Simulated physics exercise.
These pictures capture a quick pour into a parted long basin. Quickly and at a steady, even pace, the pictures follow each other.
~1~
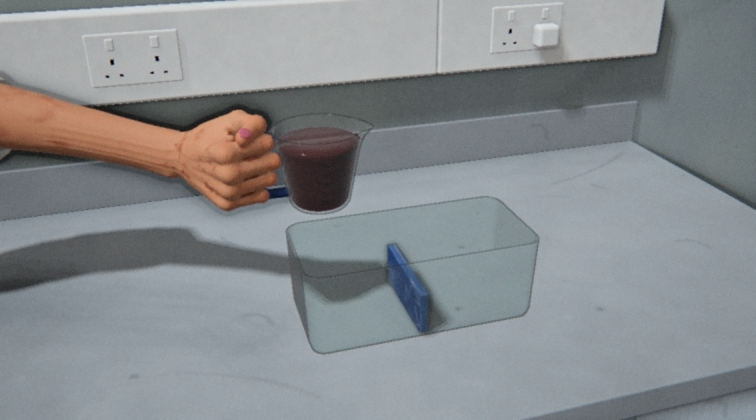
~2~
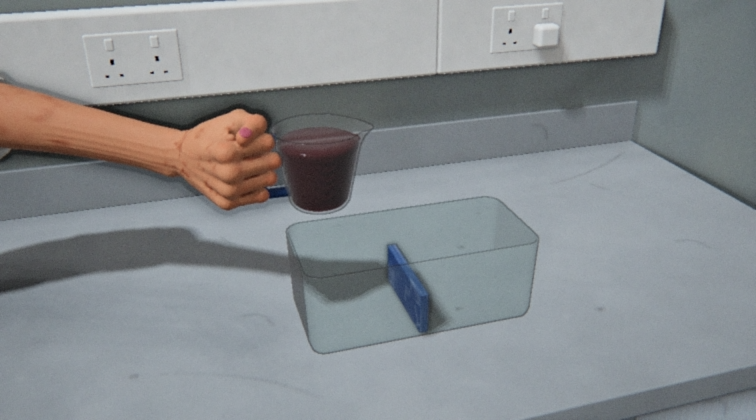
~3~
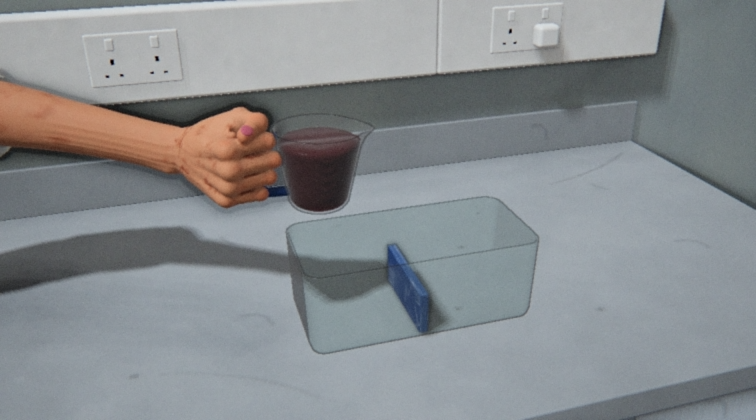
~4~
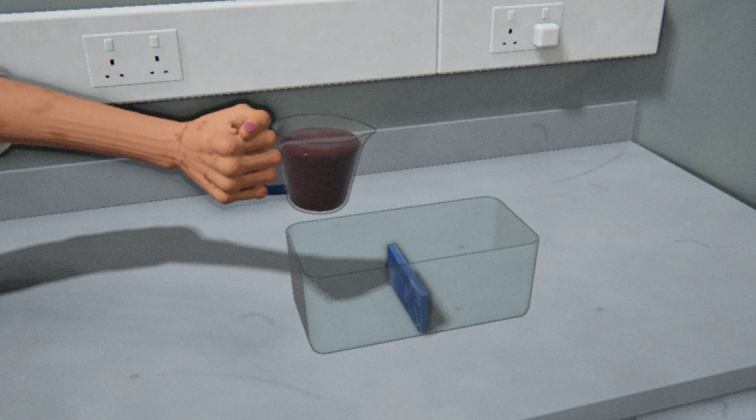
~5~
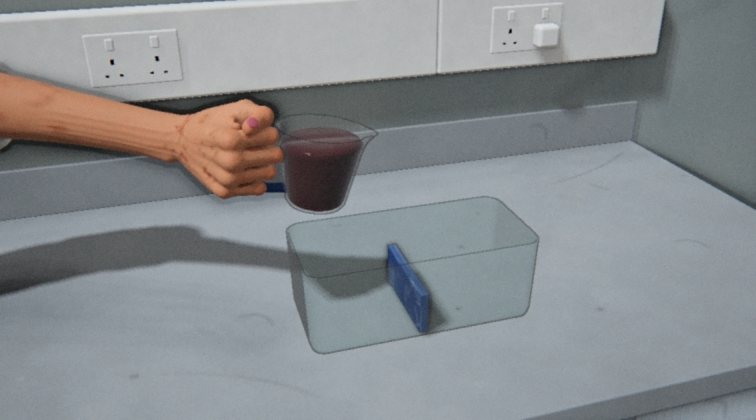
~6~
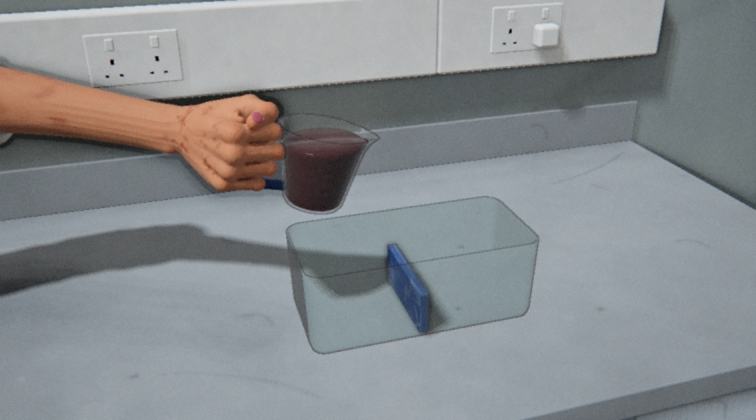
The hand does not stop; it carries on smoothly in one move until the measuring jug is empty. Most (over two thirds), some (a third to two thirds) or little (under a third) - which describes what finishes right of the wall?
Some.
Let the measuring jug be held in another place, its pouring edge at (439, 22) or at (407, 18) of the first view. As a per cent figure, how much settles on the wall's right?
About 80 per cent, then about 85 per cent.
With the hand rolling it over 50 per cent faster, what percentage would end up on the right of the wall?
It comes to about 35 per cent.
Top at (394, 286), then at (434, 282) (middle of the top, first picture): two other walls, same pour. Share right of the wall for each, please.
The first position gives around 80 percent, the second around 10 percent.
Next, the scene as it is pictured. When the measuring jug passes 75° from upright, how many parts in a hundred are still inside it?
60 per cent, roughly.
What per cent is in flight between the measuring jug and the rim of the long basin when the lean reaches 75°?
Near 25 parts in a hundred.
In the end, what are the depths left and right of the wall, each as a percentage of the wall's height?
20 per cent for the left part, 20 for the right.
A moment on, the measuring jug is tipped on its side and 60 per cent is still to pour, 0 is left of the wall and 16 right of it.
Next, the measuring jug is tipped right over and 5 per cent is still to pour, 42 is left of the wall and 46 right of it.
Then the measuring jug is tipped right over and 0 per cent is still to pour, 53 is left of the wall and 46 right of it.
Later the measuring jug is tipped right over and 0 per cent is still to pour, 53 is left of the wall and 47 right of it.
Finally, 53 per cent lies left of the wall, 47 right of it and 1 outside.
